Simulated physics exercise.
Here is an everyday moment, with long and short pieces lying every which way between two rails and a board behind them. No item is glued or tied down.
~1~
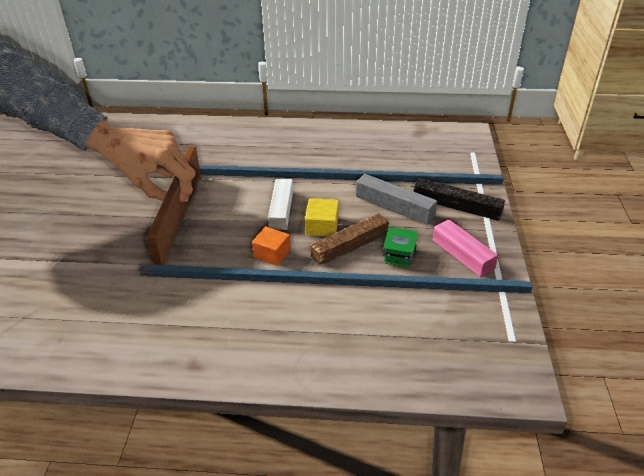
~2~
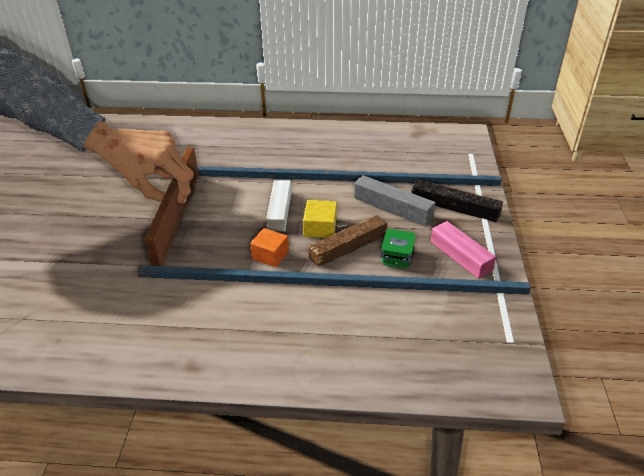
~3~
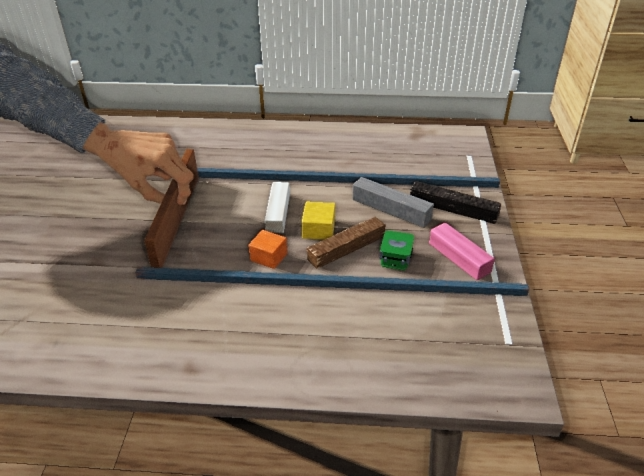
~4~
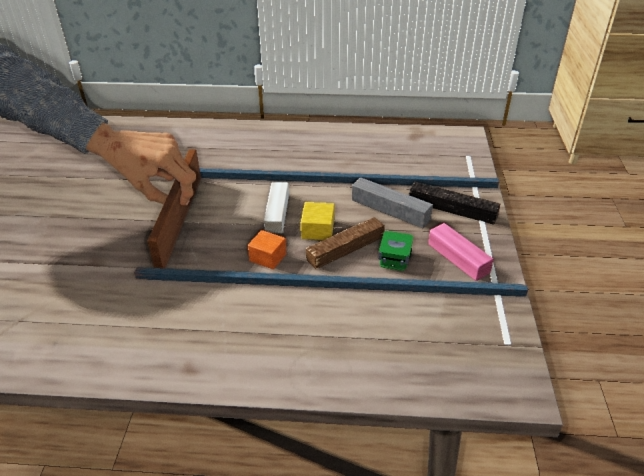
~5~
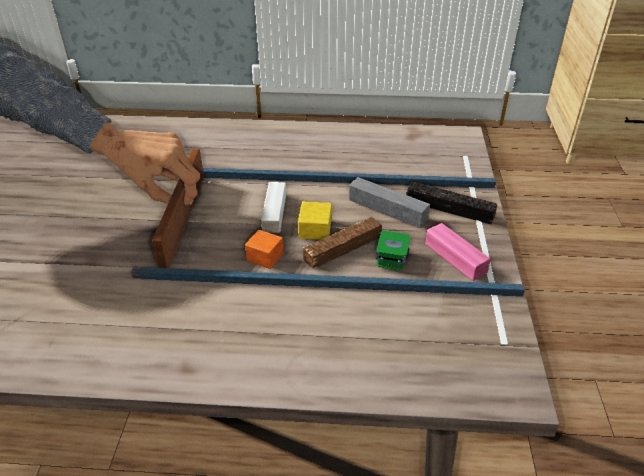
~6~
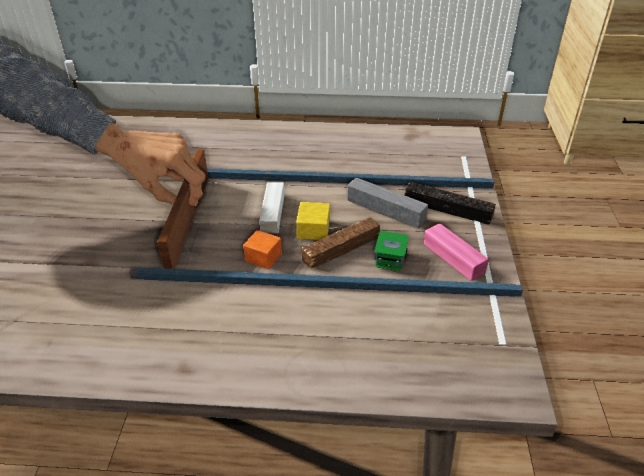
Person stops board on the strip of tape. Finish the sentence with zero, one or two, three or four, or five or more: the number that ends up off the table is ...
The number that ends up off the table is five or more.
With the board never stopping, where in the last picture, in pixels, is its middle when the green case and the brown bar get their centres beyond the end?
Middle: Roughly (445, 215); roughly (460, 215).
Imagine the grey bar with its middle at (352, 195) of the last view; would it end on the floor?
Lab note: Started there, it ends up below.
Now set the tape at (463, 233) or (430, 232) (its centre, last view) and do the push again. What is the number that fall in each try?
Well, you'd get 5 the first time and 1 the second time.
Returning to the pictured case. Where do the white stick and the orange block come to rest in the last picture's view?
One is at about (487, 216), the other at about (502, 255).
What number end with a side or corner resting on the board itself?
Count: 2.
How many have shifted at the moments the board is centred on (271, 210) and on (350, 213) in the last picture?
So far 2, and 6 at the second.
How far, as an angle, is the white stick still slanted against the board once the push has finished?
Near 0 degrees.
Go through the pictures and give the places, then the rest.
Black bar (458, 199); pink stick (464, 248); green case (400, 248); board (177, 203); tape (489, 230), in the first frame.
Pink stick (462, 249); brown bar (349, 240), in the second frame.
Green case (397, 251); board (175, 205), in the third frame.
Black bar (453, 203); white stick (277, 207), in the fourth frame.
Pink stick (457, 251); yellow block (315, 220), in the fifth frame.
Black bar (449, 203); pink stick (455, 251); green case (391, 252); board (186, 206); tape (480, 233), in the sixth frame.
Soon after, none off yet; black bar at rest near (449, 203); pink stick at rest near (455, 251); green case at rest near (391, 252).
Then, none off yet; black bar at rest near (449, 203); pink stick at rest near (457, 252); green case moved about its own width near (424, 263).
Further on, none off yet; black bar moved a little near (477, 199); pink stick tipped well over near (535, 280); green case moved well along near (507, 268).
At rest, the number that fall off is five or more; fallen, yellow block, brown bar, grey bar, green case, pink stick and black bar.
